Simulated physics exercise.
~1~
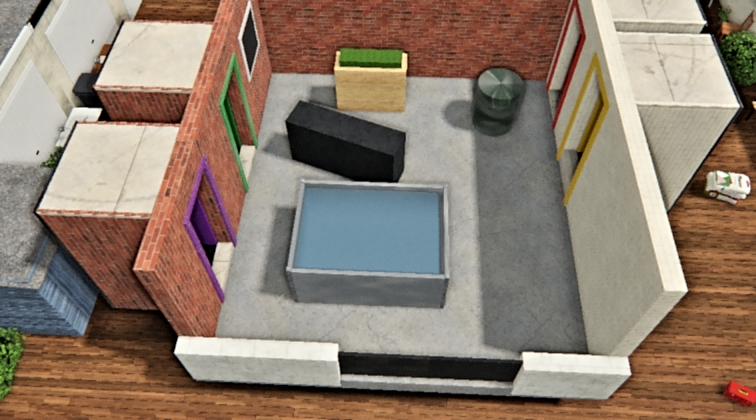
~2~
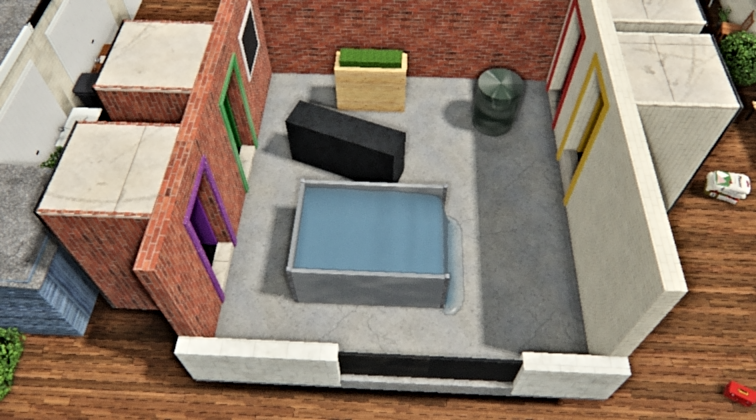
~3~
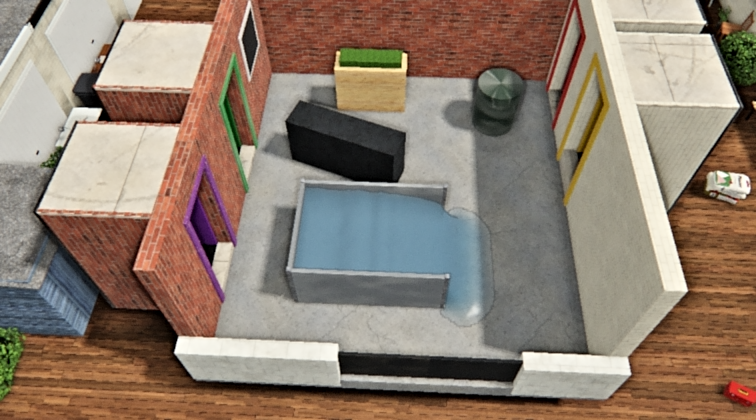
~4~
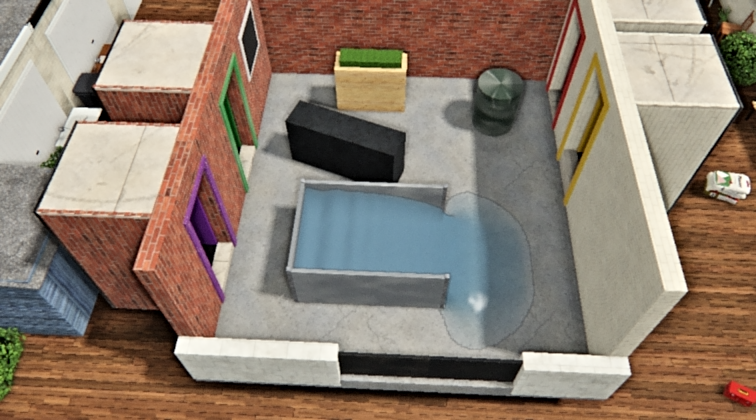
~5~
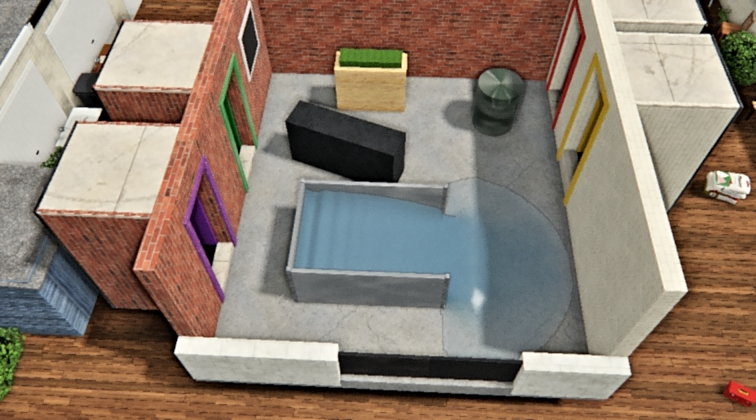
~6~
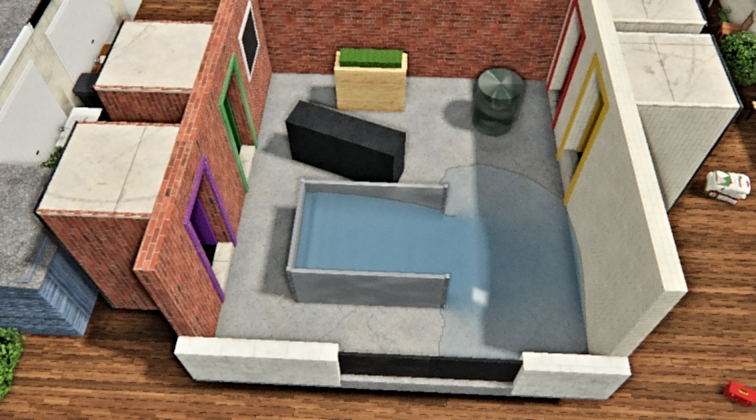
Water pouring through the open right side of a grey tank, spreading across a walled yard's paved floor to the right wall.
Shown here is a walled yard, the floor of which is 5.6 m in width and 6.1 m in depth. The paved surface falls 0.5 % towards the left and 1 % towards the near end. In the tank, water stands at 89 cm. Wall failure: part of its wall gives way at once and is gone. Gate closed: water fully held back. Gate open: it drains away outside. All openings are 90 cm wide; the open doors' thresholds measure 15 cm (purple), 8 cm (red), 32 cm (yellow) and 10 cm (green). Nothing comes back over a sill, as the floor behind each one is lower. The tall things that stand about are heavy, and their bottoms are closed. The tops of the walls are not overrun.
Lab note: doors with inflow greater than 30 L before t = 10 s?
My prediction: Purple door: Within the allowance; red door: Beyond the allowance; yellow door: Within the allowance; green door: Beyond the allowance.
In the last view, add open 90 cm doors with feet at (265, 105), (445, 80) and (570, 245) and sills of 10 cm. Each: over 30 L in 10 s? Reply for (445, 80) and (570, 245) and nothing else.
First door short of the limit, second door beyond the limit.
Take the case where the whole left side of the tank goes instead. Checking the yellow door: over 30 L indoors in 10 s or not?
Then yellow does not exceed it.
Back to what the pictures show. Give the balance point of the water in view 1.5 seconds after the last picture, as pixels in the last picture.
Around (482, 257) in the last picture.
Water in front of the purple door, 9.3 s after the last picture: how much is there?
The depth there is near 10.0 cm.
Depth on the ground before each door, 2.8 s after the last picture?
Depths: Purple door 5 cm, red door 19 cm, yellow door 15 cm, green door 0 cm.
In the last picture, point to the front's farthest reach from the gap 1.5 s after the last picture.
Somewhere around (547, 86).
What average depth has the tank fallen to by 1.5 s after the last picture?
It averages close to 27 centimetres.
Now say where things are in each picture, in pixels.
In the first frame, the tank at (371, 229) is whole and still, 89 cm deep.
In the second frame, the front is at (446, 312), 0.9 m from the gap at (441, 250); 0.4 m2 of floor is under water; 89 cm left at the back of the tank.
In the third frame, the front is at (470, 320), 1.1 m from the gap at (441, 253); 1.3 m2 of floor is under water; 89 cm left at the back of the tank.
In the fourth frame, the front is at (510, 329), 1.5 m from the gap at (440, 254); 3.1 m2 of floor is under water; 86 cm left at the back of the tank.
In the fifth frame, the front is at (567, 289), 2.1 m from the gap at (440, 255); 5.3 m2 of floor is under water; 77 cm left at the back of the tank.
In the sixth frame, the front is at (587, 340), 2.5 m from the gap at (440, 255); 7.1 m2 of floor is under water; 75 cm left at the back of the tank.
Then, 0.7 s after the last picture water covers 30 % of the floor and is deepest (60 cm) near (592, 375); purple door not reached, red door not reached, yellow door 24 cm at the sill, 0 L in, green door not reached.
Then, 1.5 s after the last picture water covers 35 % of the floor and is deepest (50 cm) near (592, 375); purple door not reached, red door 10 cm at the sill, 0 L in, yellow door 25 cm at the sill, 0 L in, green door not reached.
Then, 2.8 s after the last picture water covers 65 % of the floor and is deepest (34 cm) near (219, 324); purple door not reached, red door 19 cm at the sill, 29 L in, yellow door 15 cm at the sill, 0 L in, green door not reached.
Then, 5.3 s after the last picture water covers 95 % of the floor and is deepest (24 cm) near (211, 358); purple door 13 cm at the sill, 3 L in, red door 13 cm at the sill, 108 L in, yellow door 8 cm at the sill, 0 L in, green door 9 cm at the sill, 0 L in.
Then, 9.3 s after the last picture water covers 100 % of the floor and is deepest (16 cm) near (262, 124); purple door 10 cm at the sill, 4 L in, red door 5 cm at the sill, 120 L in, yellow door 7 cm at the sill, 0 L in, green door 12 cm at the sill, 61 L in.
